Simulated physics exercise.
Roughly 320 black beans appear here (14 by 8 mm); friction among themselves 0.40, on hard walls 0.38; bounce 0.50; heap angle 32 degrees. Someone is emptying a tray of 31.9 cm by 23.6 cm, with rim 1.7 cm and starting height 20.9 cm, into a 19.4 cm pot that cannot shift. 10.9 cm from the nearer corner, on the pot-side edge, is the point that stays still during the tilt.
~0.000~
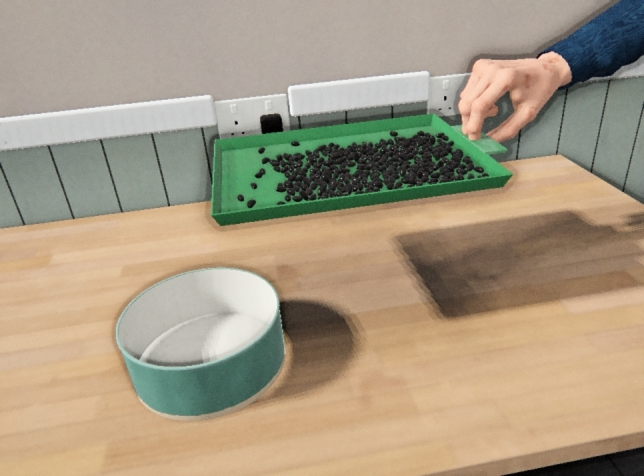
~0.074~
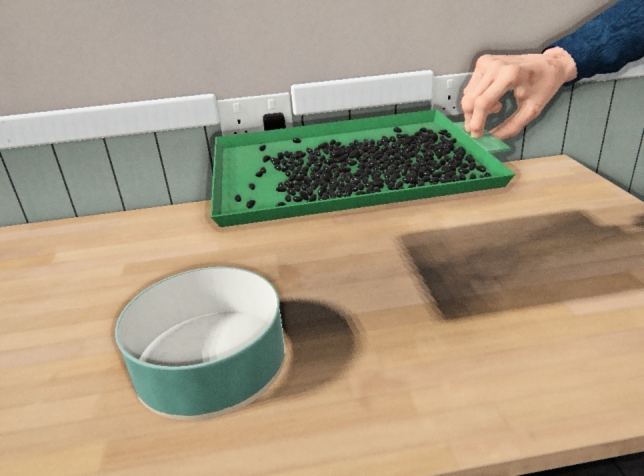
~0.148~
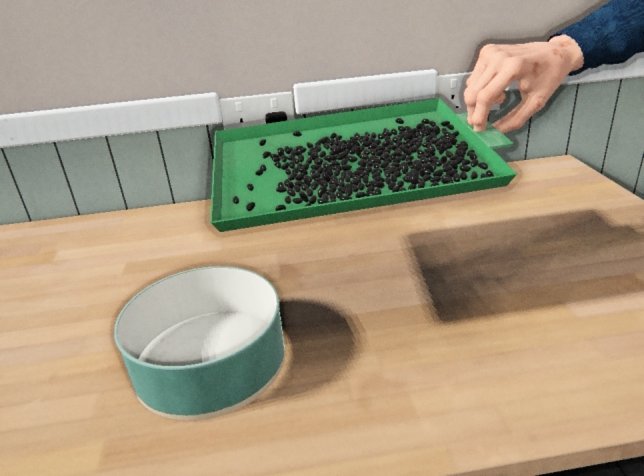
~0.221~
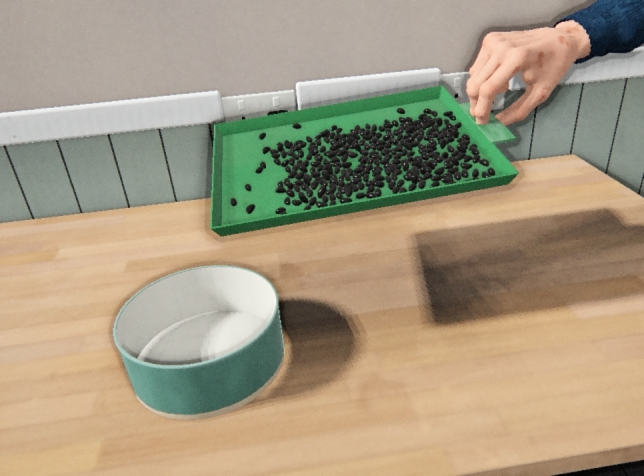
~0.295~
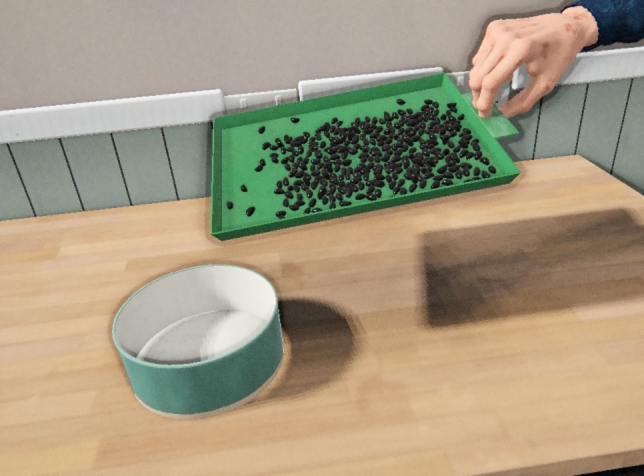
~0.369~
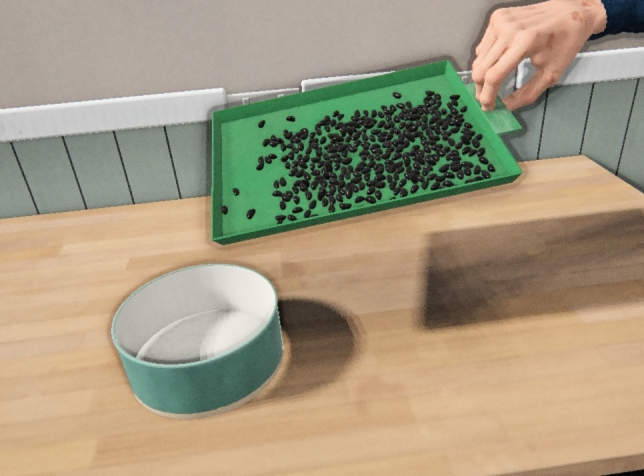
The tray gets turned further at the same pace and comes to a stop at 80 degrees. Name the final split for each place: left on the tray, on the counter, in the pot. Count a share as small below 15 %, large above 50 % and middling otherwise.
Tray: Small. Counter: Large. Pot: Middling.
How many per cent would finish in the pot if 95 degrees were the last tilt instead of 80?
Share in the pot: Around 35 %.
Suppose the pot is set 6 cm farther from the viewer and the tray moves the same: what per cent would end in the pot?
Then roughly 25 percent would land in it.
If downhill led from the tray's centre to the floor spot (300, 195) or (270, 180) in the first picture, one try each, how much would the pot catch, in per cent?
First try: Around 85 percent; second try: Around 75 percent.
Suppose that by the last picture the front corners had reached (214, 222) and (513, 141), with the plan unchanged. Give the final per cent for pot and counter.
You'd end with pot at 85 and counter at 15.
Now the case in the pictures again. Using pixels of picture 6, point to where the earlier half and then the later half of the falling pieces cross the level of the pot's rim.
First near (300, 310), then at (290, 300).
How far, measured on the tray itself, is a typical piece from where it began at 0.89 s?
Roughly 8 cm.
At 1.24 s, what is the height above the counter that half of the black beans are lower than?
Some 16 cm above the counter.
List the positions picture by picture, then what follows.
Tray tilt 0 degrees, front corners at (218, 211) and (504, 173); middle of the pieces at (374, 166); pot at (199, 311), in the first frame.
Tray tilt 1 degrees, front corners at (218, 213) and (507, 172); middle of the pieces at (376, 165), in the second frame.
Tray tilt 5 degrees, front corners at (217, 218) and (508, 172), lowest corner left front; middle of the pieces at (376, 161), in the third frame.
Tray tilt 9 degrees, front corners at (217, 223) and (510, 171), lowest corner left front; middle of the pieces at (377, 157), in the fourth frame.
Tray tilt 13 degrees, front corners at (217, 229) and (512, 170), lowest corner left front; middle of the pieces at (377, 154), in the fifth frame.
Tray tilt 18 degrees, front corners at (218, 234) and (514, 170), lowest corner left front; middle of the pieces at (378, 151); pot at (196, 308). The tray's pace is about 55 degrees a second, in the sixth frame.
After 0.89 s, tilt 47 degrees; the tray holds 100 %, the pot 0 %.
Then, at 1.24 s, tilt 67 degrees; the tray holds 65 %, the pot 10 %.
After 1.68 s, tilt 80 degrees; the tray holds 5 %, the pot 35 %.
In the end, at 2.7 s, tray 0 %, counter 60 %, pot 40 %.
